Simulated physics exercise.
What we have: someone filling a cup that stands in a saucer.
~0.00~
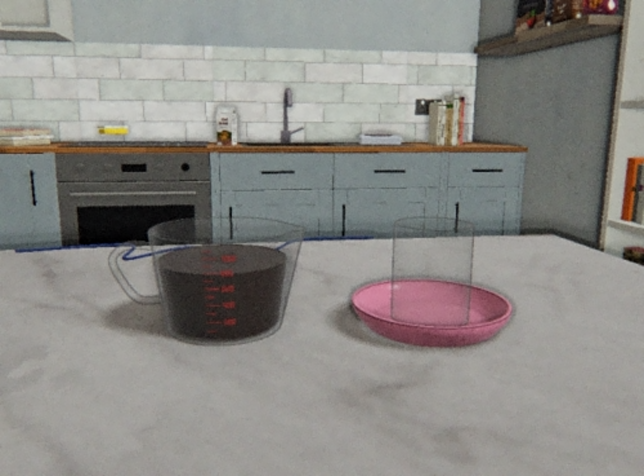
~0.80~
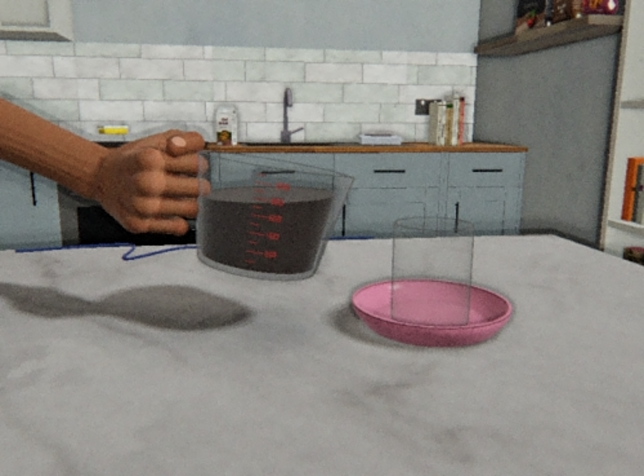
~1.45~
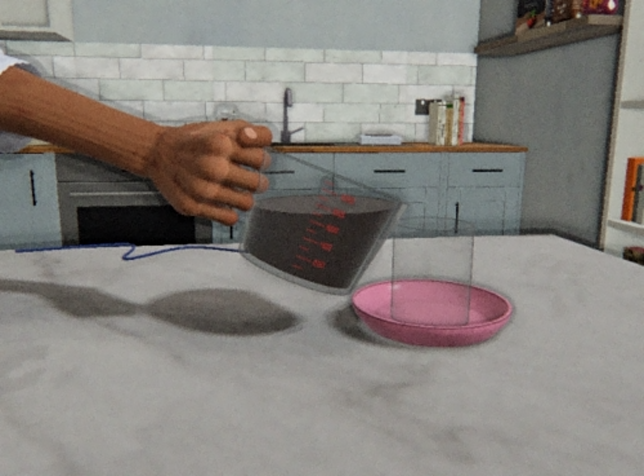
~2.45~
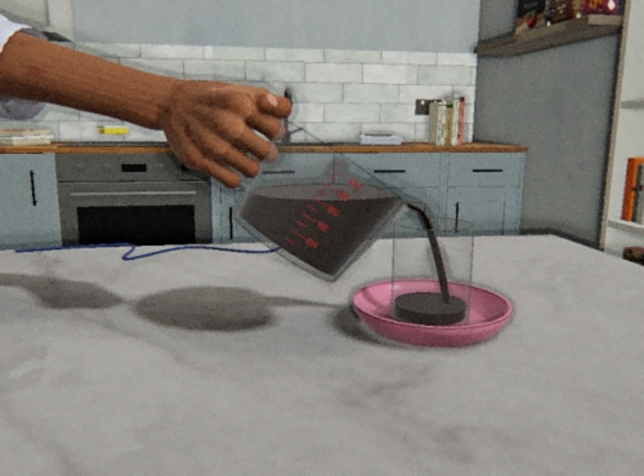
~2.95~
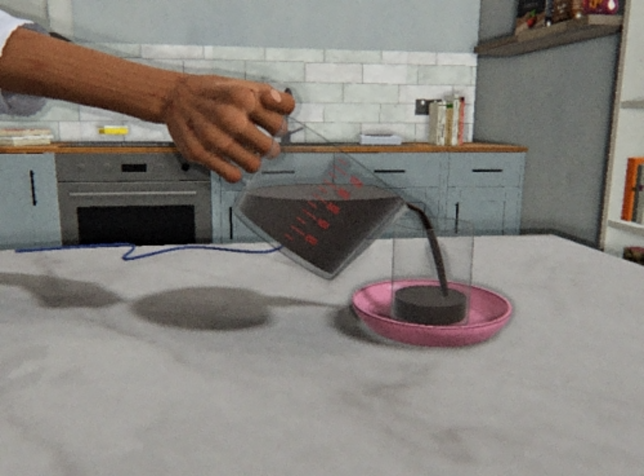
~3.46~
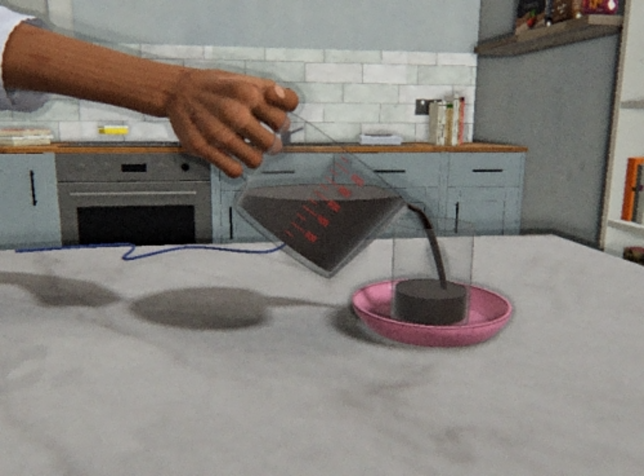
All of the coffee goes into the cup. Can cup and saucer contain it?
The coffee overflows cup and saucer.
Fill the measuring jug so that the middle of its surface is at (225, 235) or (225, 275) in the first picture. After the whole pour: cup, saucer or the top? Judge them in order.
In turn: Floods the top, reaches the saucer.
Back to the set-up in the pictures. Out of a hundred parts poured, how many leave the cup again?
Roughly 45 per cent.
After 7.8 s, the cup is full to the brim; the saucer is dry.
After 11.3 s, the cup is full to the brim; the saucer is nearly full.
After 14.2 s, the cup is full to the brim; the saucer is full and running over.
